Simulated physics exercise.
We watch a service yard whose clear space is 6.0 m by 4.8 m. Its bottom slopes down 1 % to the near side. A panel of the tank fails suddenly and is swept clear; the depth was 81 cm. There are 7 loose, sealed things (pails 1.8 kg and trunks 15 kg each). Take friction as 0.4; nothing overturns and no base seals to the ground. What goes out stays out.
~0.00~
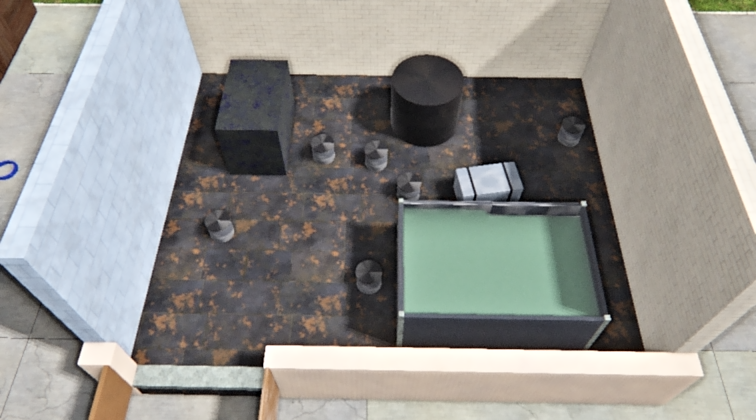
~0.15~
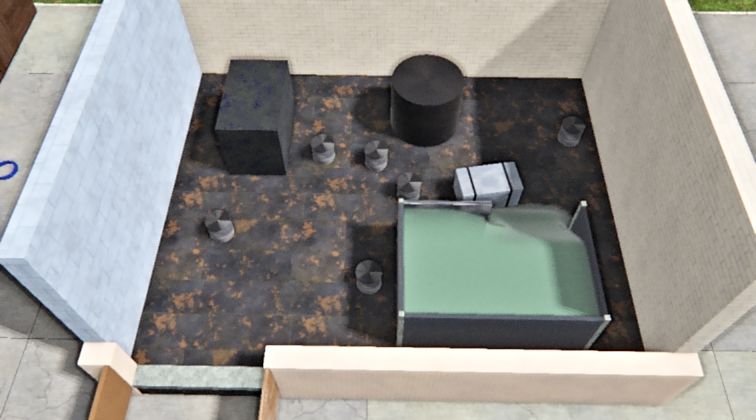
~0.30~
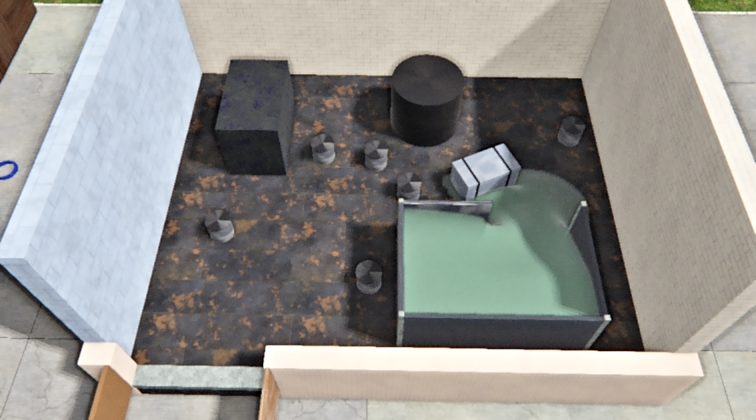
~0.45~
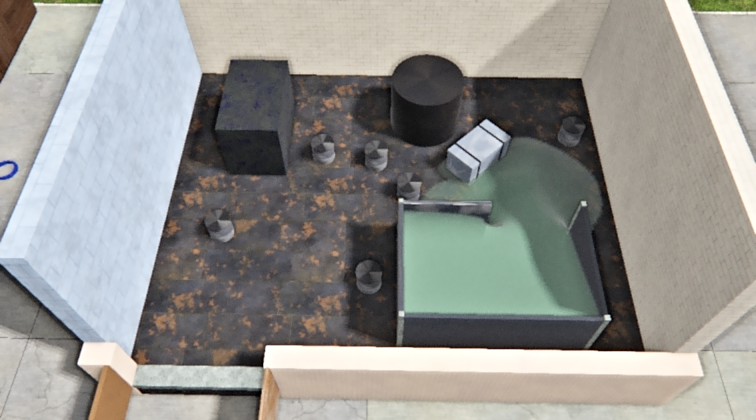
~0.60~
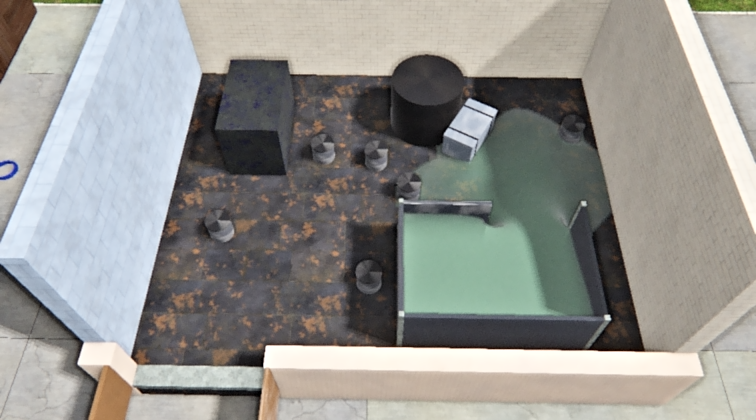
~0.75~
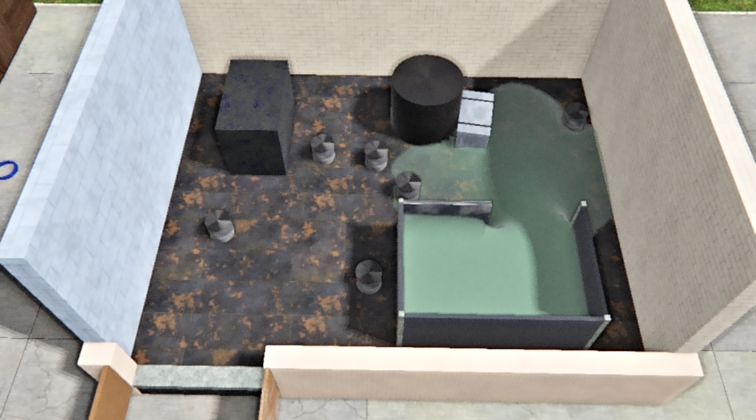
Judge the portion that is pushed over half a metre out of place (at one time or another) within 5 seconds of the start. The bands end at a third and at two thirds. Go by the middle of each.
It is at least two thirds.
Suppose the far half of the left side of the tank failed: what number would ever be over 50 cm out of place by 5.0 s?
In that case 3 of them.
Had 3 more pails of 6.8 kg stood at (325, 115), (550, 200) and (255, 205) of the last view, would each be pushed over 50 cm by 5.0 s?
In turn: Past it, more, less.
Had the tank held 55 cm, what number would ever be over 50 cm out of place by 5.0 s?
In that case 5 of them.
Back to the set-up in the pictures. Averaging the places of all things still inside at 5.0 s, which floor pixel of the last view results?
At about (314, 241).
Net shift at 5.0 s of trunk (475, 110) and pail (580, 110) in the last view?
In turn: 200 cm, 100 cm.
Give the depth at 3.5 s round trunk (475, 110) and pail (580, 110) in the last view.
About 22 and 22 cm.
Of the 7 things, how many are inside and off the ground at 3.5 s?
At that moment 3.
After 1.1 s 2 of 7 are over 50 cm from their spots; 1 afloat.
After 2.2 s 3 of 7 are over 50 cm from their spots; 2 afloat.
After 3.5 s 4 of 7 are over 50 cm from their spots; 3 afloat.
After 5.0 s 6 of 7 are over 50 cm from their spots, and 6 have been at some point; 4 afloat.
